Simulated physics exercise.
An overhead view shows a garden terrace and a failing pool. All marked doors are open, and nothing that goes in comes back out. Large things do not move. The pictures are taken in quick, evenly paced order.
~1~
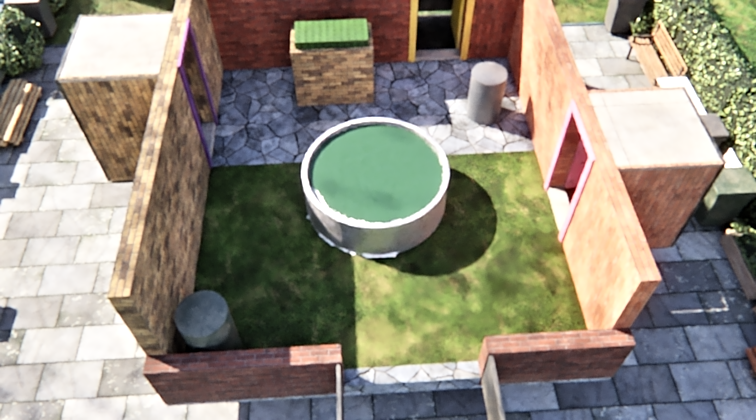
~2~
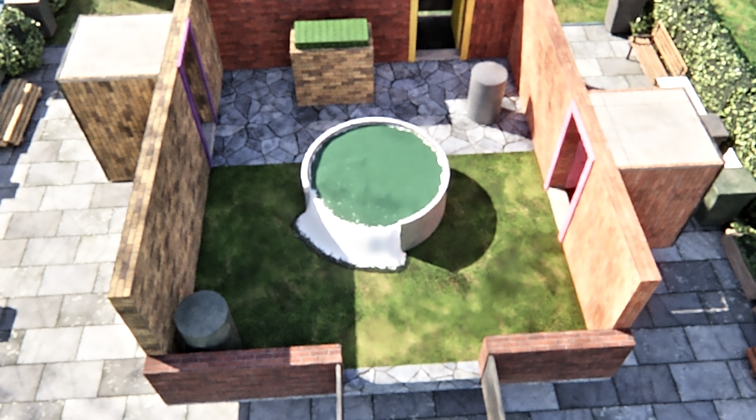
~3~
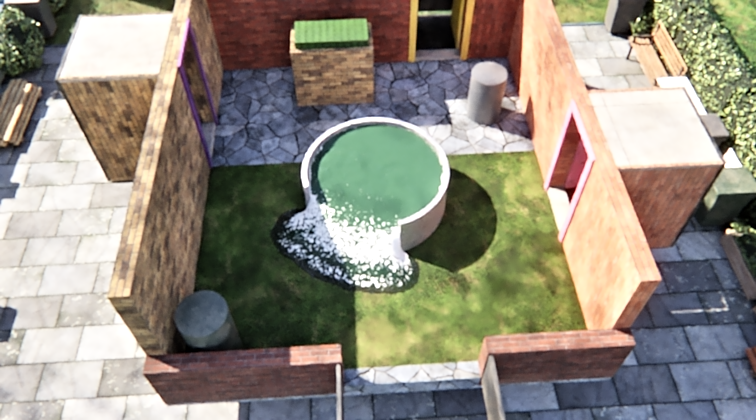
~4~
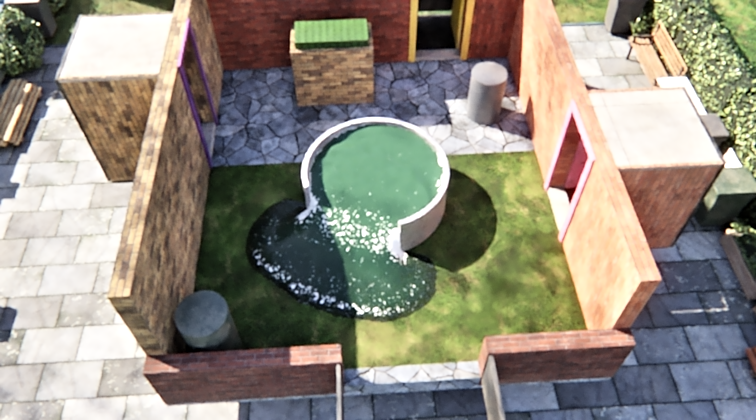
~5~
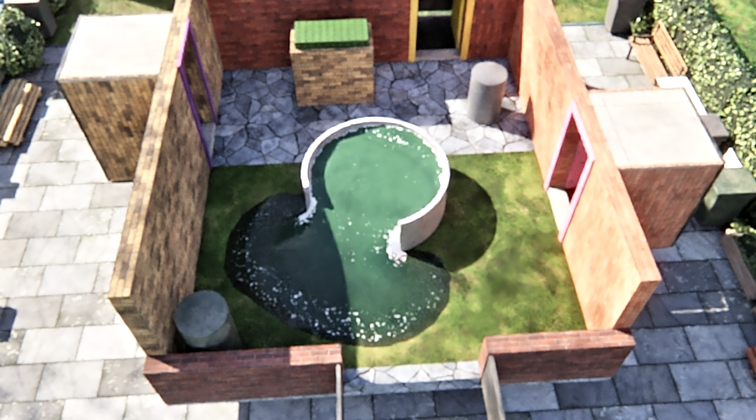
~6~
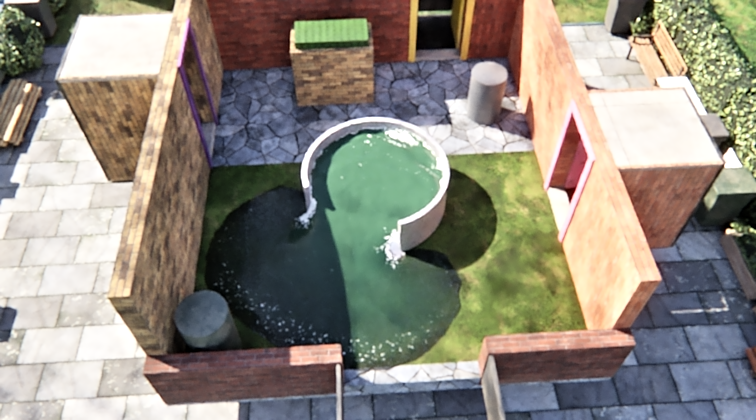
In a walled garden, green water bursts from a round pool and spreads across the grass.
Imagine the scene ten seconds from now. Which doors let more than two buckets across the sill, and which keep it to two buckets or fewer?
My prediction: I expect the purple door to stop at two buckets or less; I expect the pink door to stop at two buckets or less; I expect the yellow door to stop at two buckets or less.
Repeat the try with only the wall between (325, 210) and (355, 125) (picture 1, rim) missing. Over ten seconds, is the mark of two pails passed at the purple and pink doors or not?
Purple door: Exceeds it; pink door: Remains below.
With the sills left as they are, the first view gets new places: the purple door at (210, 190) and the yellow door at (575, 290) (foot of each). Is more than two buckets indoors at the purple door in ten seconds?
Note - purple one: Short of the mark.
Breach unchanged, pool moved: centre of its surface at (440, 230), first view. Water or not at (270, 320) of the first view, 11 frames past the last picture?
Outcome at that point: Waterlogged.
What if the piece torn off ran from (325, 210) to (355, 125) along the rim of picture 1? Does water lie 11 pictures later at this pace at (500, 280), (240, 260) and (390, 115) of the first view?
In the order given: Untouched, swamped and swamped.
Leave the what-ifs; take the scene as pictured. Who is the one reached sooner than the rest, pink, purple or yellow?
The purple-painted one.
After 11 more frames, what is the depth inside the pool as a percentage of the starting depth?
Near 36 in a hundred.
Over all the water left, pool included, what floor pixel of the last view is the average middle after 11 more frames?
Somewhere near (320, 264).
A moment on, water covers 30 % of the floor; the purple door not reached, the pink door not reached, the yellow door not reached.
Next, water covers 35 % of the floor; the purple door not reached, the pink door not reached, the yellow door not reached.
Then, water covers 40 % of the floor; the purple door wet at the sill, nothing in, the pink door not reached, the yellow door not reached.
Later, water covers 70 % of the floor; the purple door wet at the sill, nothing in, the pink door not reached, the yellow door not reached.
In the end, water covers 95 % of the floor; the purple door wet at the sill, nothing in, the pink door wet at the sill, nothing in, the yellow door wet at the sill, nothing in.
